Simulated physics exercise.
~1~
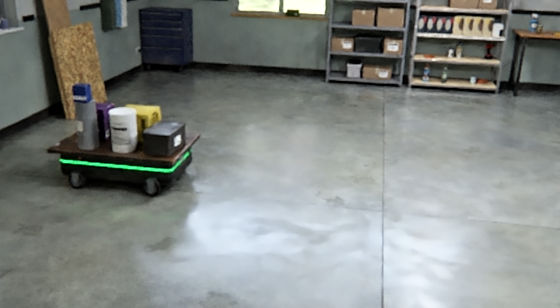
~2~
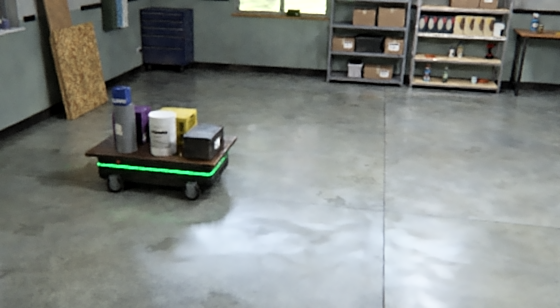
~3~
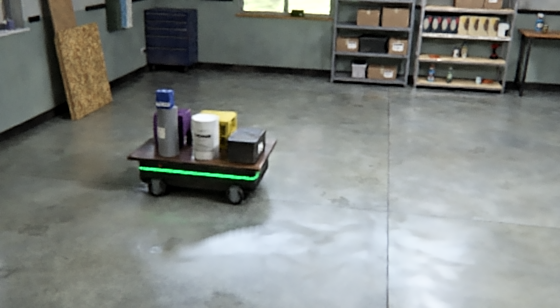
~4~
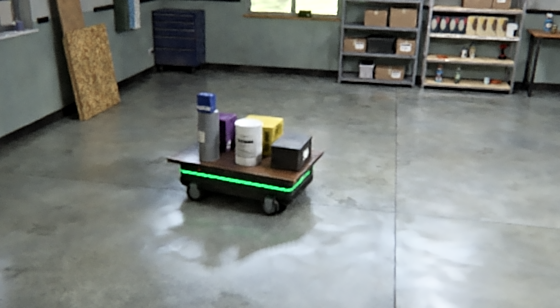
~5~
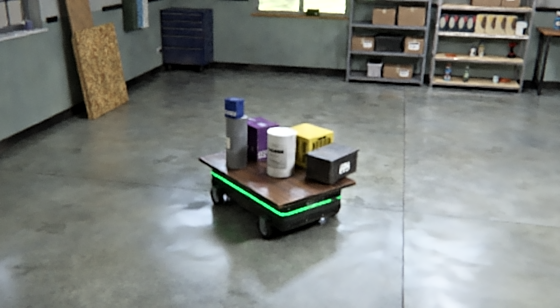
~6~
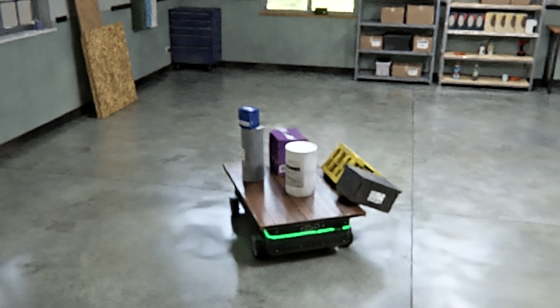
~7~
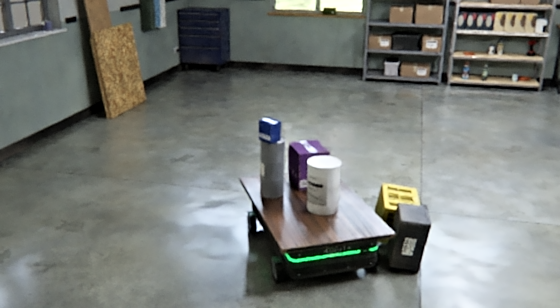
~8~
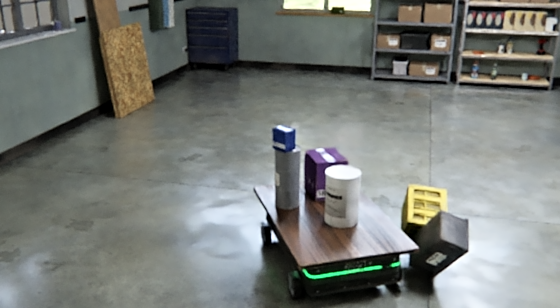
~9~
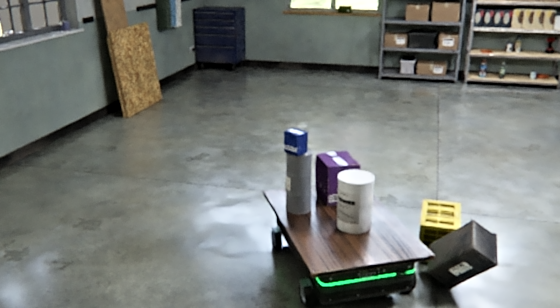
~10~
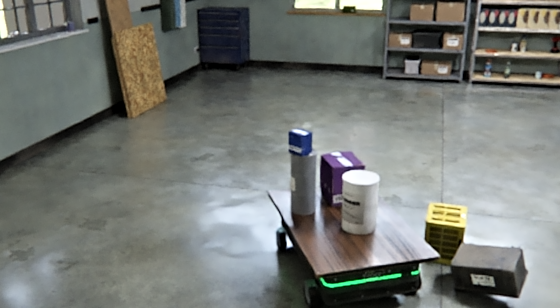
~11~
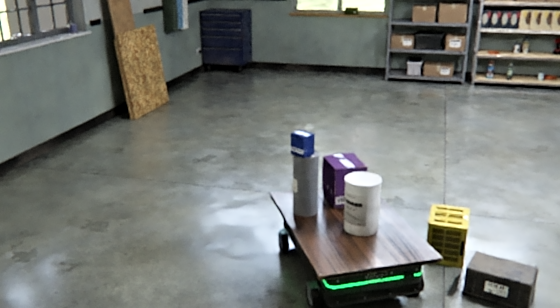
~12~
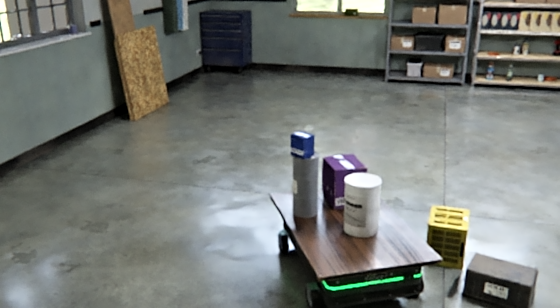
A low cart with a glowing green strip rolled right across a workshop floor and curved toward the viewer, and its yellow crate and black box tipped off the right side. It stopped with the pail, purple box and blue-topped canister still standing aboard.
